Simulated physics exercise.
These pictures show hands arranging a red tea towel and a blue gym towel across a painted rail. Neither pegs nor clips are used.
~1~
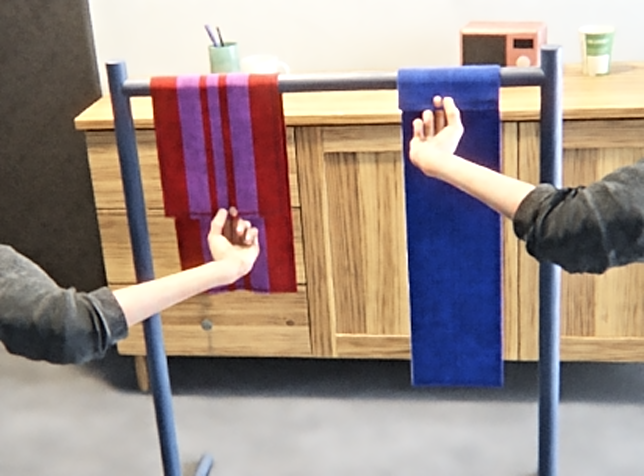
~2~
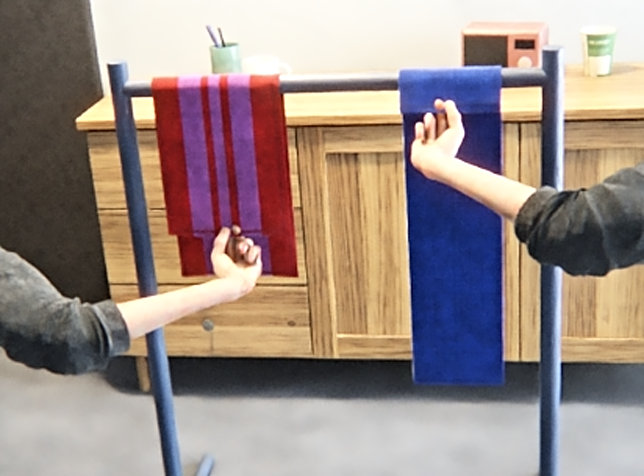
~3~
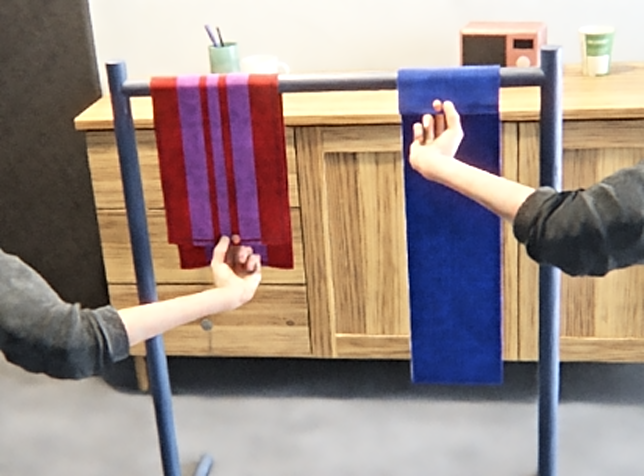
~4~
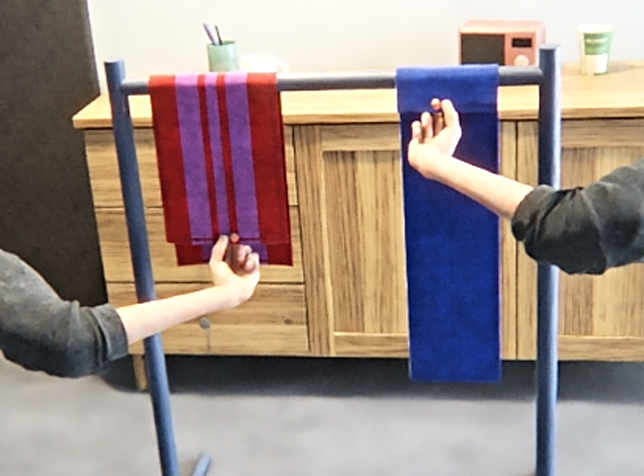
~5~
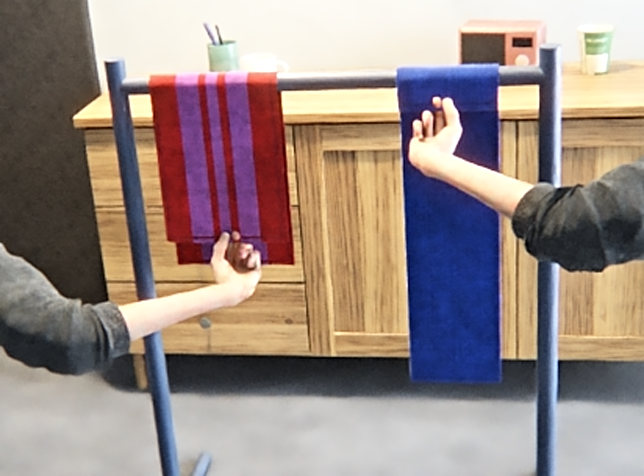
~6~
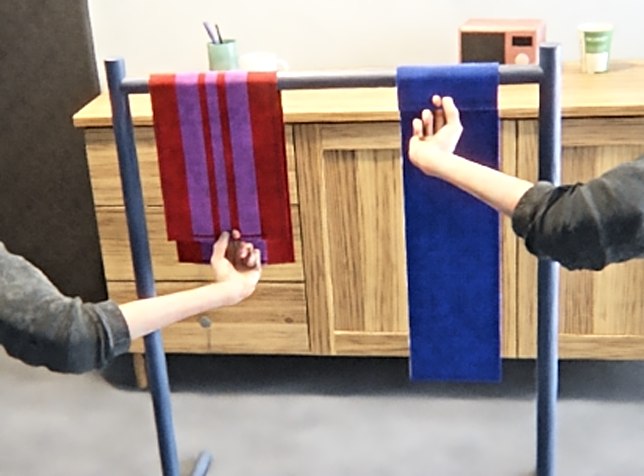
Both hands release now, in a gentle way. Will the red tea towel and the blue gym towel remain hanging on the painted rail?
Just watch the red tea towel sit there, just watch the blue gym towel drop down.
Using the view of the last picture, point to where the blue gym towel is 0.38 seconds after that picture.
Position then: Approx. (453, 285).
Then, 0.38 s later than the last view, tea towel at rest on the rail; gym towel clear of the rail and dropping near (453, 285).
Then, 0.64 s later than the last view, tea towel at rest on the rail; gym towel clear of the rail and dropping.
Then, 1.16 s later than the last view, tea towel at rest on the rail; gym towel in a heap on the floor.
Finally, tea towel at rest on the rail; gym towel in a heap on the floor. The red tea towel stays on and the blue gym towel slips to the floor.
